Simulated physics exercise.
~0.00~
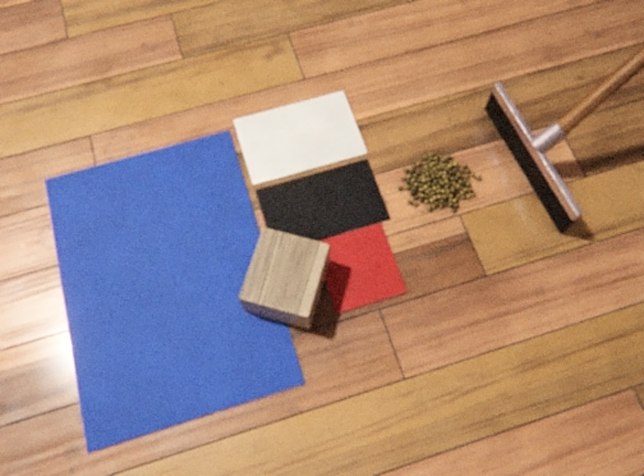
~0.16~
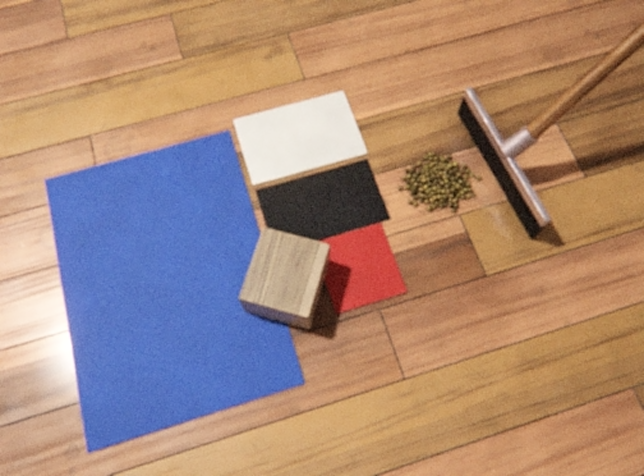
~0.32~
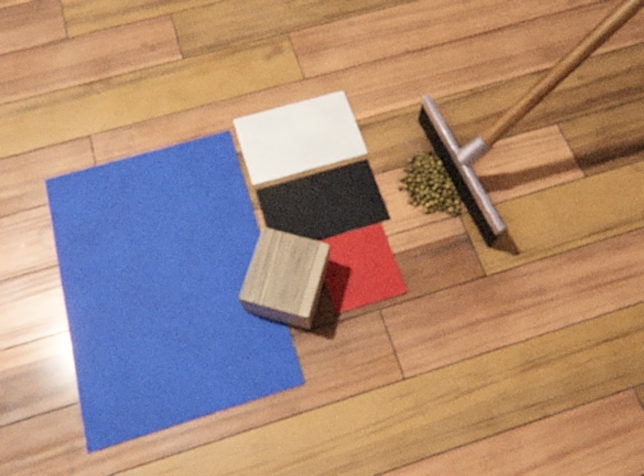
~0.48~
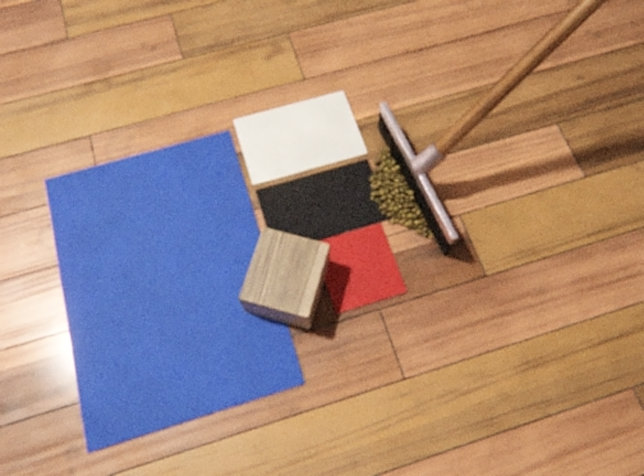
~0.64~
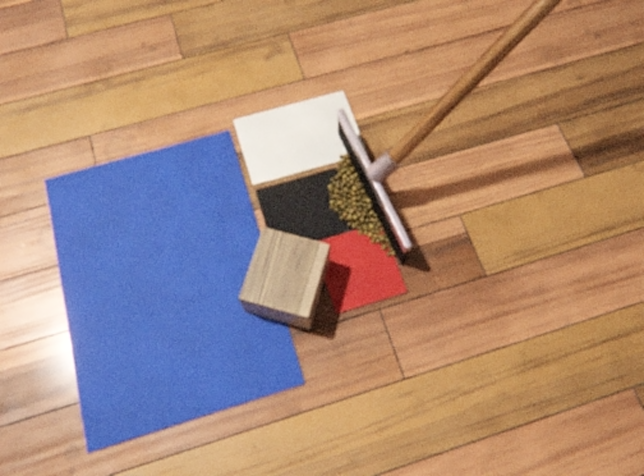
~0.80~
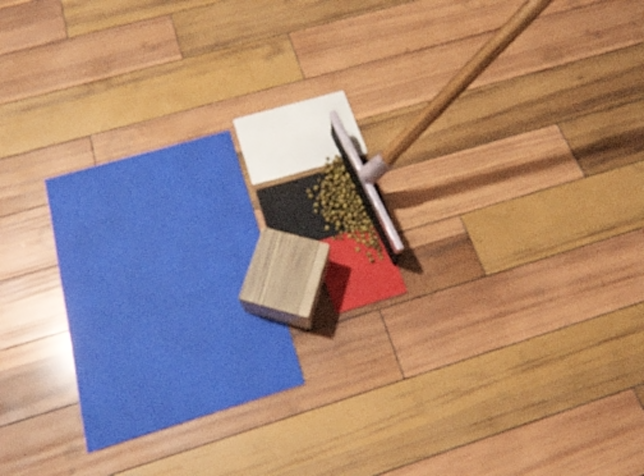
Squeegee with a wooden handle sweeping a pile of small greenish pieces left across floorboards, leaving them mostly on the black mat.
